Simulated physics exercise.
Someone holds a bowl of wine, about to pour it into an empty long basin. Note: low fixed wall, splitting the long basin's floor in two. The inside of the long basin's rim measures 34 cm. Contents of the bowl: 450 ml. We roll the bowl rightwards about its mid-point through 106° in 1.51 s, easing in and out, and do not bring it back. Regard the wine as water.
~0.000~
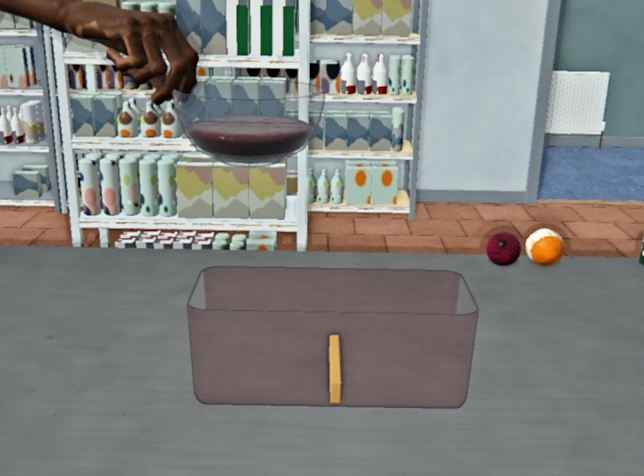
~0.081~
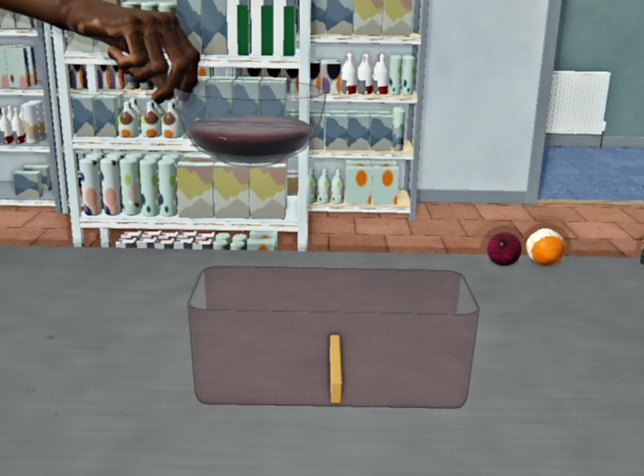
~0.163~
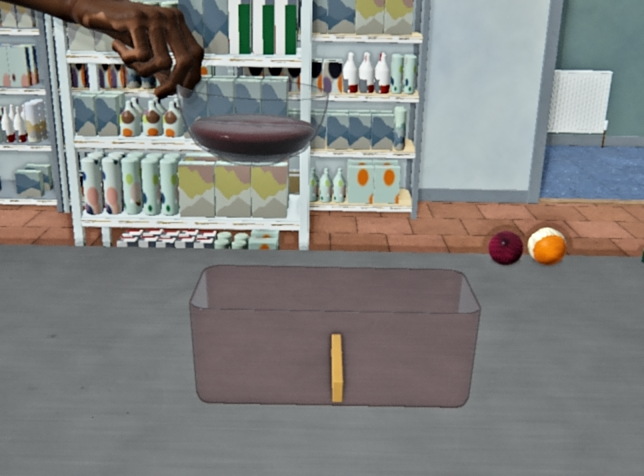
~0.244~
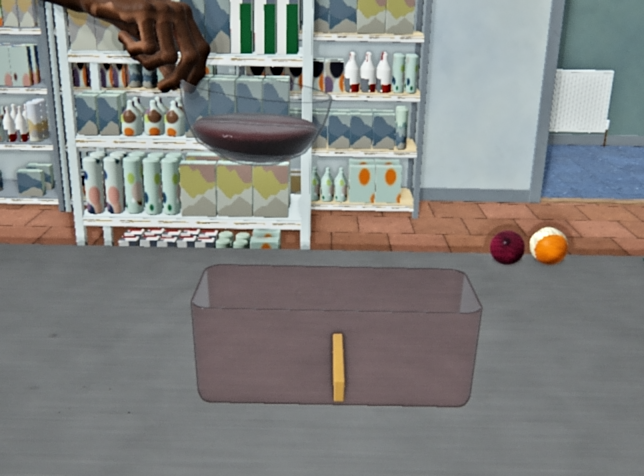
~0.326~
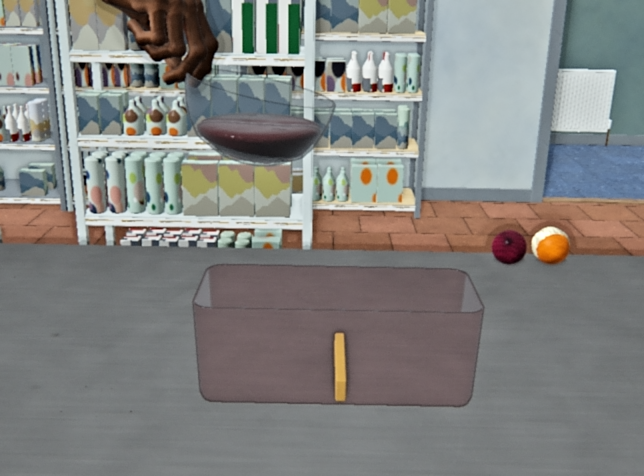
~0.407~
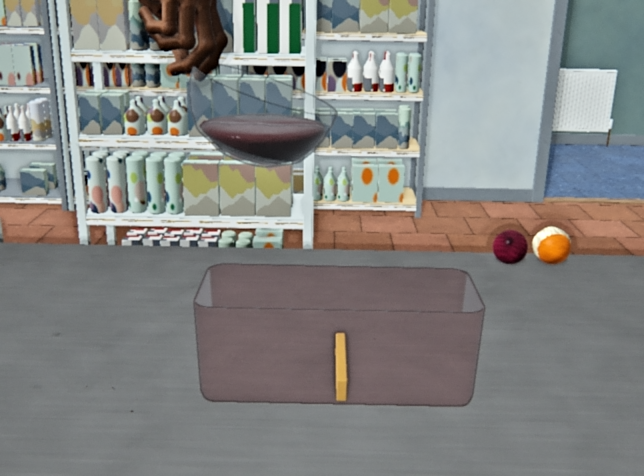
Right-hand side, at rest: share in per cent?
80 per cent.
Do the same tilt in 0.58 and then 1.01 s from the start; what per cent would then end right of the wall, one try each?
The first try gives around 60 percent, the second around 70 percent.
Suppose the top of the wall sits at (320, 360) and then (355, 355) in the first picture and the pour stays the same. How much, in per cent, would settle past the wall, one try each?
90 in a hundred, followed by 65 in a hundred.
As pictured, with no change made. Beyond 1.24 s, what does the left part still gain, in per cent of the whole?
It comes to some 10 per cent.
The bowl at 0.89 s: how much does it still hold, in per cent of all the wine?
Portion remaining: Approx. 60 per cent.
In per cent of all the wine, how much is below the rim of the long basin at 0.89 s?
Around 8 percent.
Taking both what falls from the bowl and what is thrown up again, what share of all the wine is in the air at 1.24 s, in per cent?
Around 14 percent of the liquid.
By 0.89 s the tilt is 67° and 60 per cent is still to pour, 0 is left of the wall and 7 right of it.
By 1.24 s the tilt is 98° and 3 per cent is still to pour, 8 is left of the wall and 75 right of it.
By 1.61 s the tilt is 106° and 0 per cent is still to pour, 16 is left of the wall and 83 right of it.
By 2.01 s the tilt is 106° and 0 per cent is still to pour, 19 is left of the wall and 80 right of it.
At rest 19 per cent lies left of the wall, 80 right of it and 1 outside.
